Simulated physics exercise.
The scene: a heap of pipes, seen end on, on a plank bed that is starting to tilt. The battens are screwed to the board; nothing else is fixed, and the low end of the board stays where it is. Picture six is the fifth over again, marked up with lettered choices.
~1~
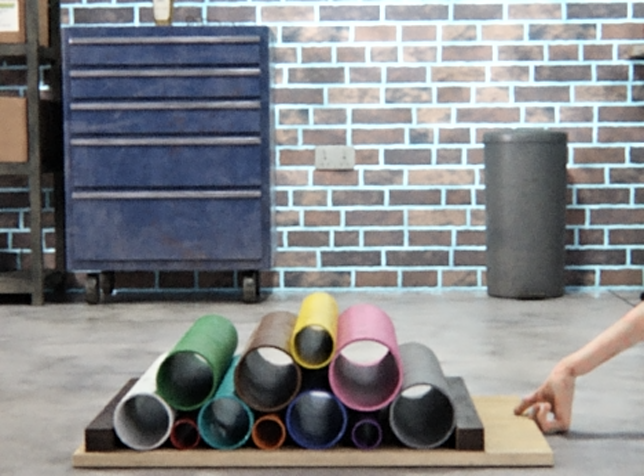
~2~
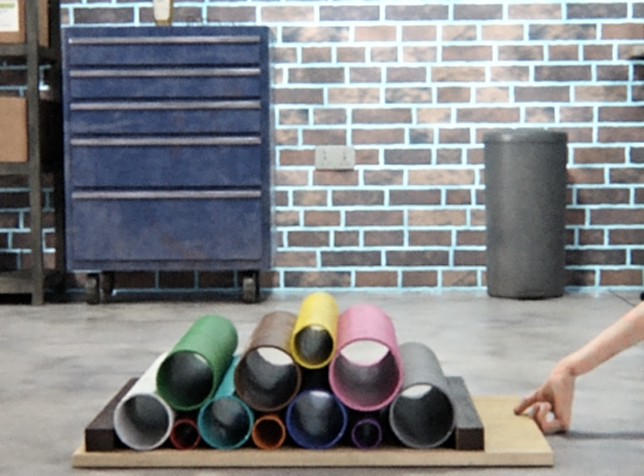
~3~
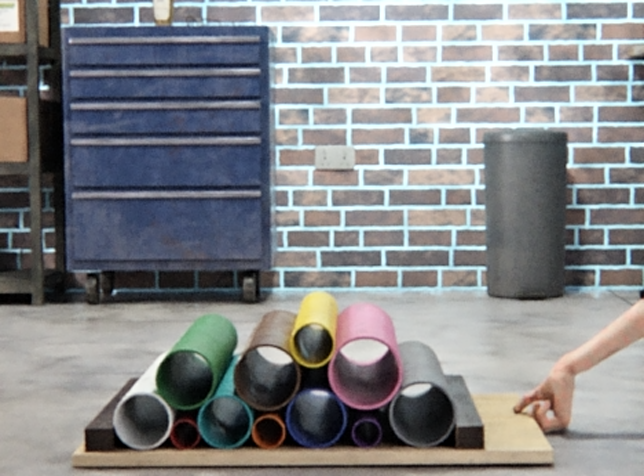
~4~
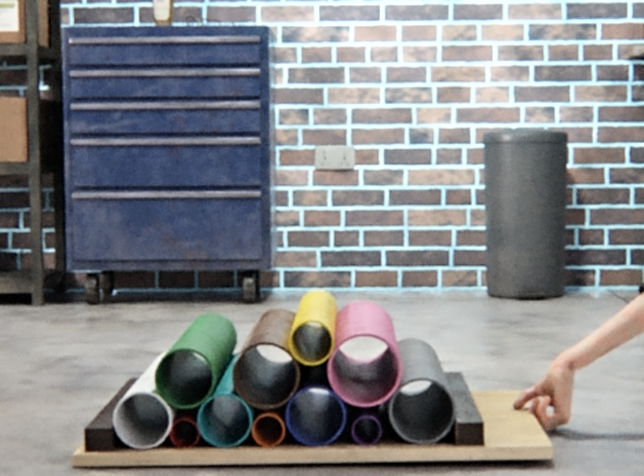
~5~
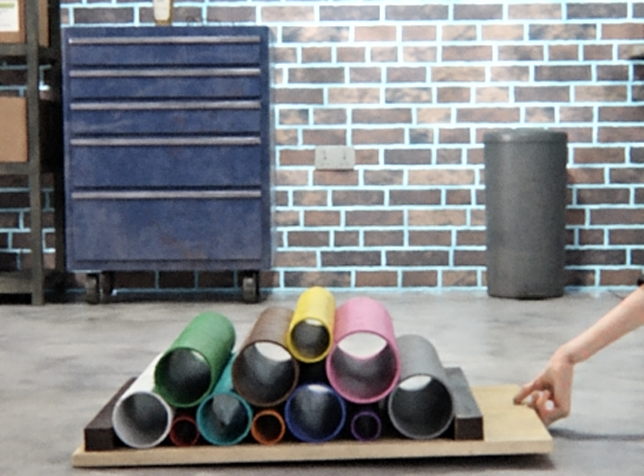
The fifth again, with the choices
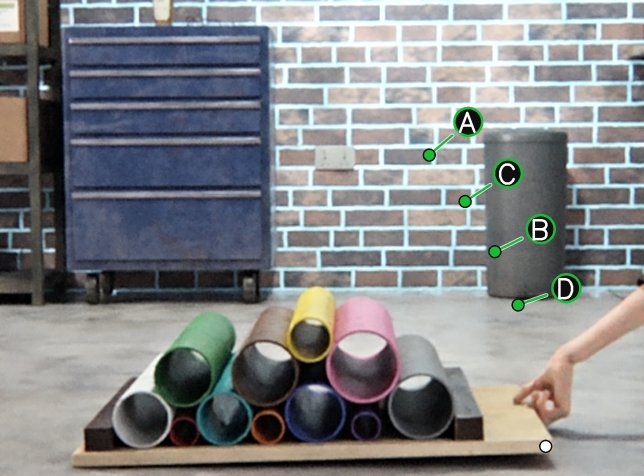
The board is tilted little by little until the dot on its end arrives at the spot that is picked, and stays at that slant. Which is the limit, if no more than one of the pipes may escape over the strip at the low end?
The last mark within the limit is C.
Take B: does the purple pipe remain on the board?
The purple pipe: Yes.
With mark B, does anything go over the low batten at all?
No, at B.
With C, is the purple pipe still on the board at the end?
The purple pipe: Yes.
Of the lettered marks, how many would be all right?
The number is three.
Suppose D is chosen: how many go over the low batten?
With D, none.
On the copy, A at (429, 155); B at (495, 251); C at (465, 202); D at (518, 305); the white dot at (546, 446).
On C. First, board at 19°.
Then, board at 33°.
Finally, board at 33°, none over the low batten.
By contrast, A four over the low batten (pink, green, brown, yellow); B none over the low batten; D none over the low batten.
